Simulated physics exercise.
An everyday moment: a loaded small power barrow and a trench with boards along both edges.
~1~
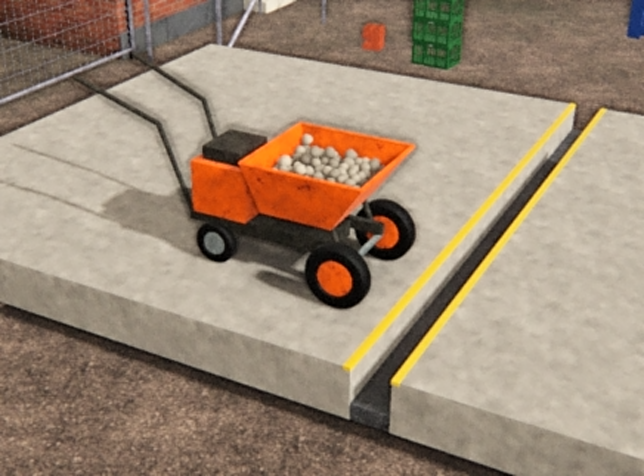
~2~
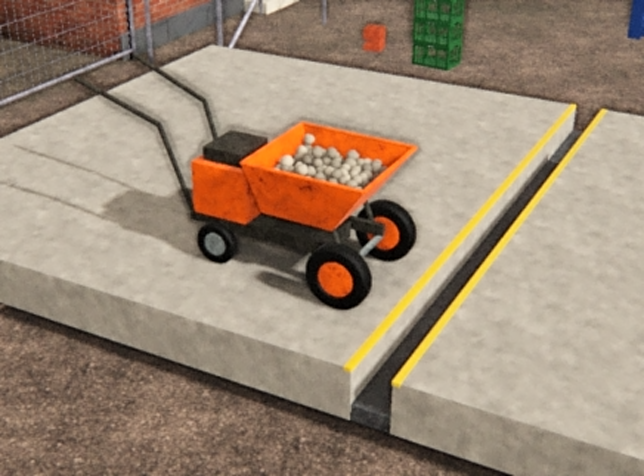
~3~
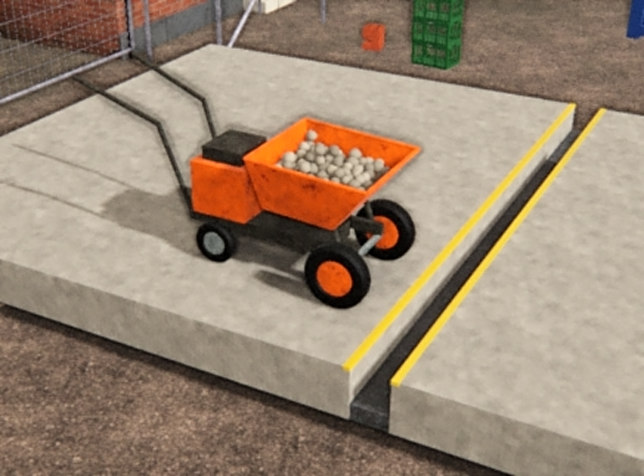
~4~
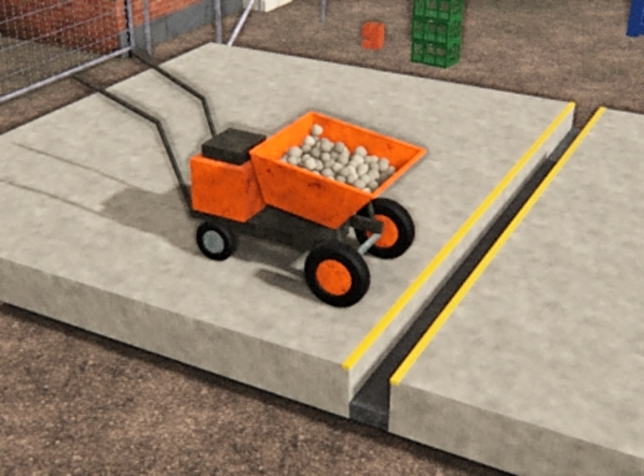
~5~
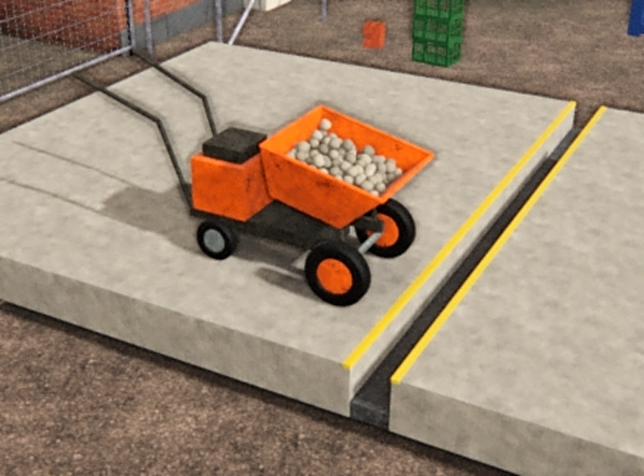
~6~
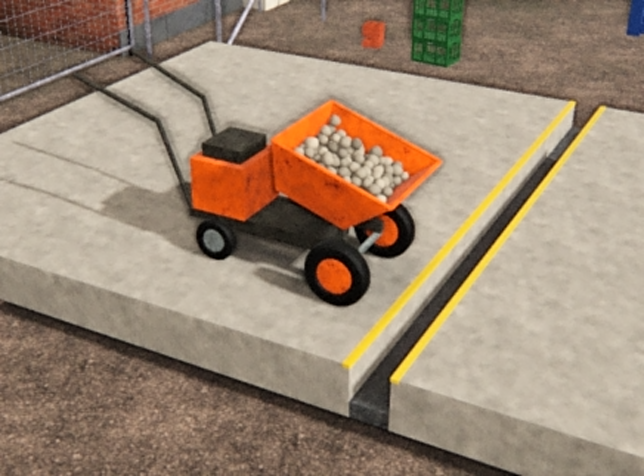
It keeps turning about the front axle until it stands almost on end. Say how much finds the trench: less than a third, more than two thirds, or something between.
It catches under a third.
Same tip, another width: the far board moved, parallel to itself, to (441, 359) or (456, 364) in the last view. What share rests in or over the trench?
First some 50, then 70 per cent.
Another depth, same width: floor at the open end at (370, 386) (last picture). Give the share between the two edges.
It comes to 10 per cent or so.
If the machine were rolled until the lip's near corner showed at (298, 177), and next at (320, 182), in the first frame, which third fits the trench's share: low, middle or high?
The first try: Above two thirds. The second: Above two thirds.
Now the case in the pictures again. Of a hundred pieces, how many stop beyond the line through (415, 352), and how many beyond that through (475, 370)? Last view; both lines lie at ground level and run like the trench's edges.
Near 80 % and 30 %.
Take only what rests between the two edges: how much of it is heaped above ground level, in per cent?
About 5 per cent.
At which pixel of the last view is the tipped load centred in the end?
Roughly at (487, 306).
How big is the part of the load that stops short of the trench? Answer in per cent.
Near 0 %.
Soon, skip tipped steeply; all in the skip.
A while on, skip tipped steeply; nearly all in the skip; a small part beyond it; a stray few falling.
Towards the end, skip tipped right over; about a quarter in the skip; a stray few in or heaped over the trench; most beyond it.
Finally, skip tipped right over; a small part in or heaped over the trench; most beyond it.
